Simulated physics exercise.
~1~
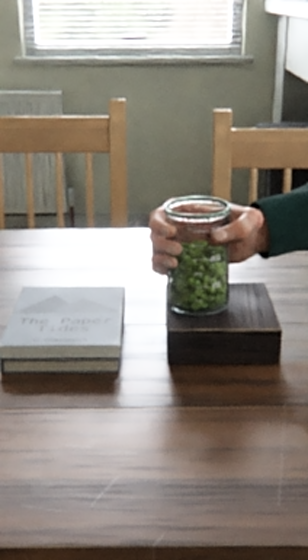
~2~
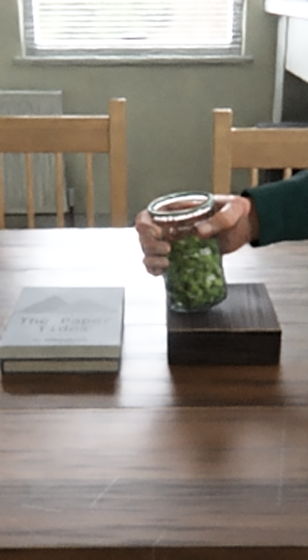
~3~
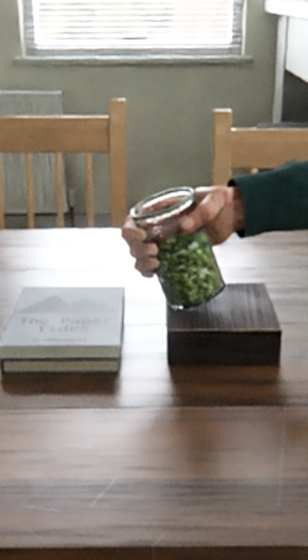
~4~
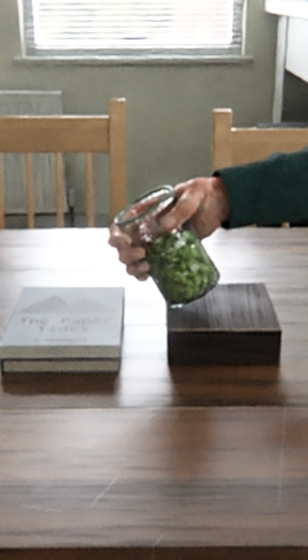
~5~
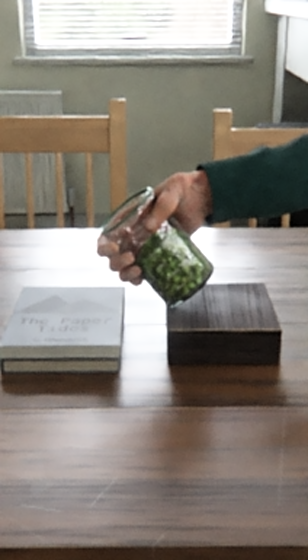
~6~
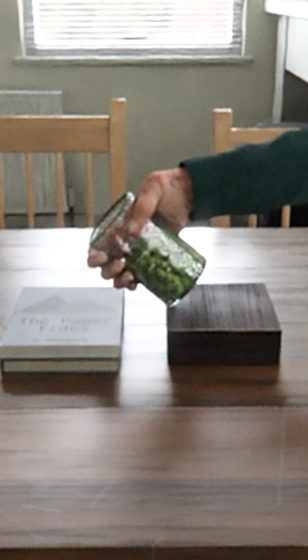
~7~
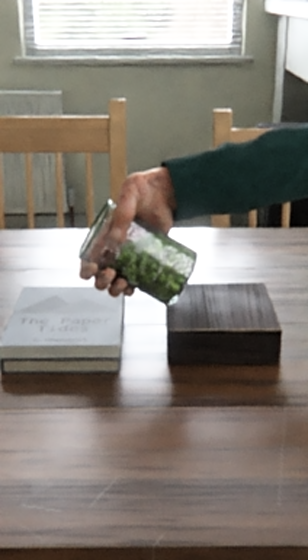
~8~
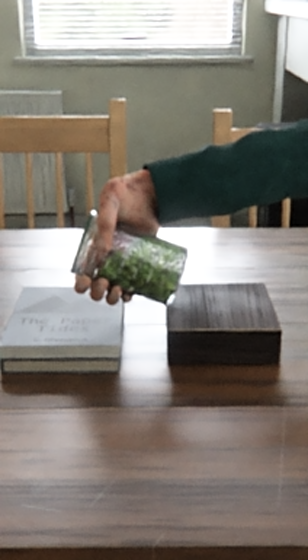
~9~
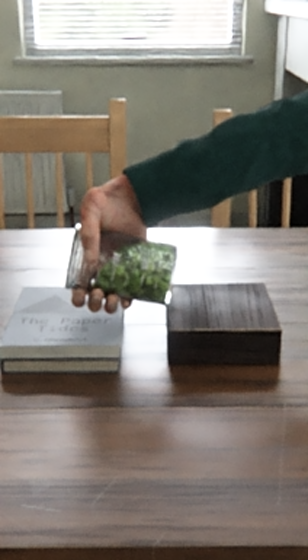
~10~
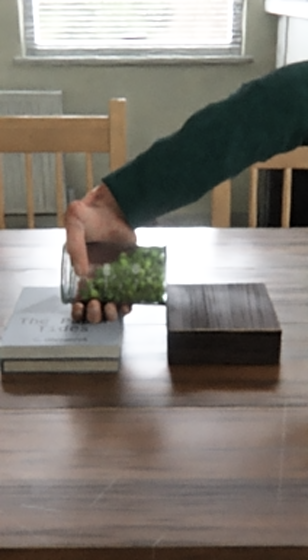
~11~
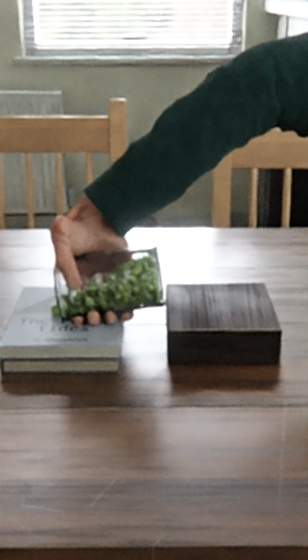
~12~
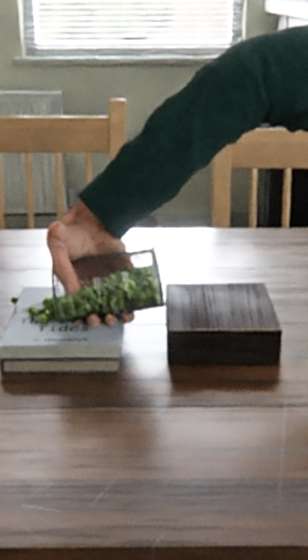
A hand tips a clear jar leftward until green pieces spill onto the book.
